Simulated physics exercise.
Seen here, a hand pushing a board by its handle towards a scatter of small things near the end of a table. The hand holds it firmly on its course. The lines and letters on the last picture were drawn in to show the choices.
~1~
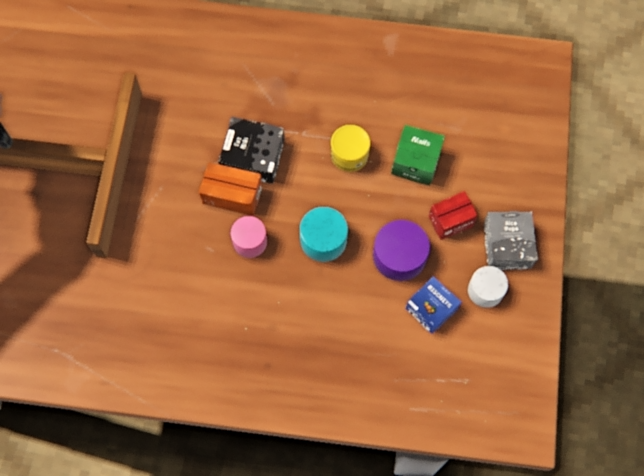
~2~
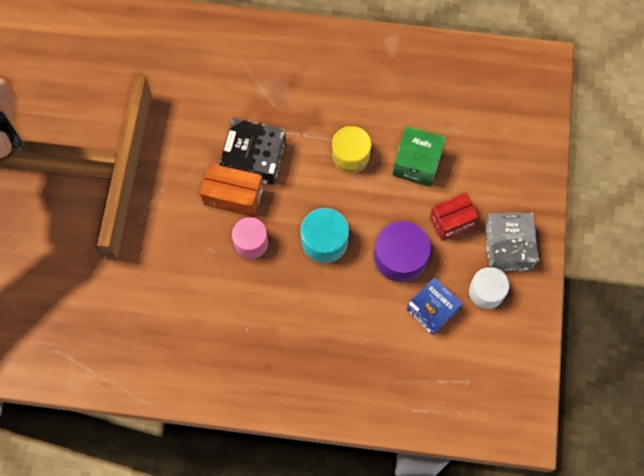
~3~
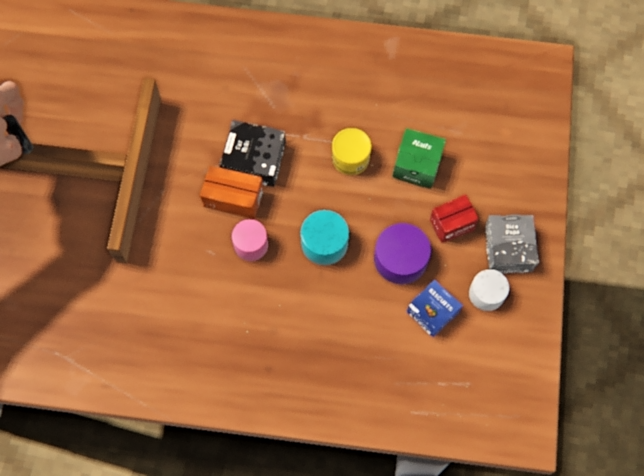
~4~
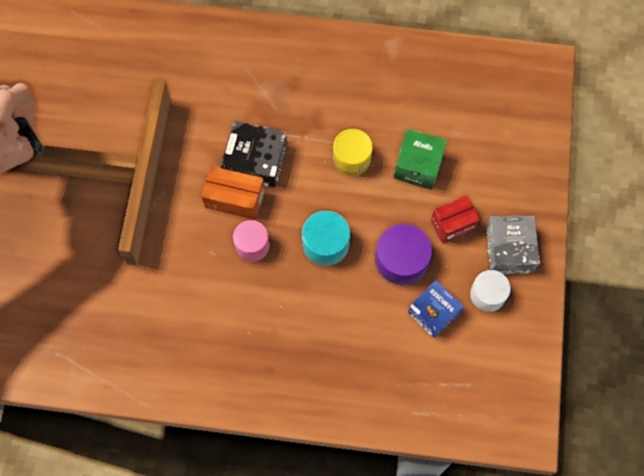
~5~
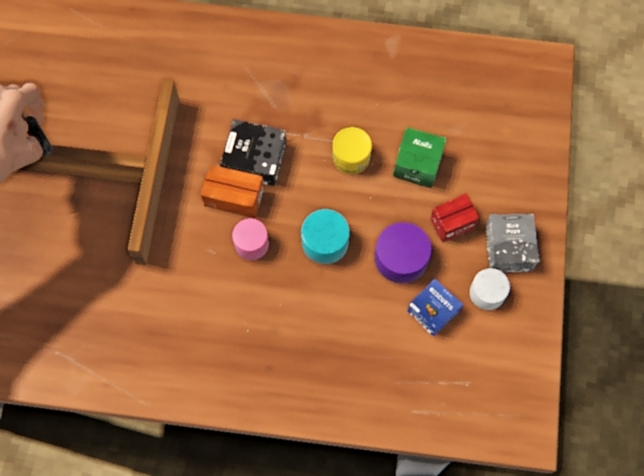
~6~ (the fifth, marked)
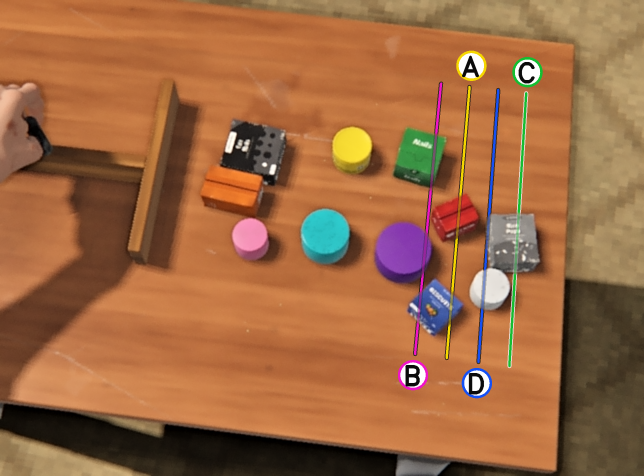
On a wooden table, a hand holding the handle of a wooden board pushes it a short way right toward a scatter of small coloured boxes and round containers, which stay in place, with a gap still between.
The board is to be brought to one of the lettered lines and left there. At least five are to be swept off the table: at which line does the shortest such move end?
Enough have fallen by C.
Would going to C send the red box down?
By then, yes.
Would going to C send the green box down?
By then, yes.
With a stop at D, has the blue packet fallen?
No.
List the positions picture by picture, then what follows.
White pot (487, 287); purple tin (401, 250); blue packet (433, 305), in the first picture.
Board (122, 158); yellow jar (351, 150), in the second picture.
Board (132, 161); pink tin (251, 241), in the third picture.
Board (143, 163); green box (420, 159), in the fourth picture.
Board (152, 162); red box (454, 219); grey packet (512, 243); white pot (489, 289), in the fifth picture.
On the marked copy, A at (459, 215); B at (429, 212); C at (518, 223); D at (489, 219).
With C. Early on, board (283, 178); yellow jar (371, 154); black box (322, 159).
Further on, board (414, 193); grey packet (545, 240); green box (537, 162).
At the end, board (521, 206); red box over the edge; green box over the edge; five fallen.
As for the rest, A drops only two; B drops none; D drops only four.
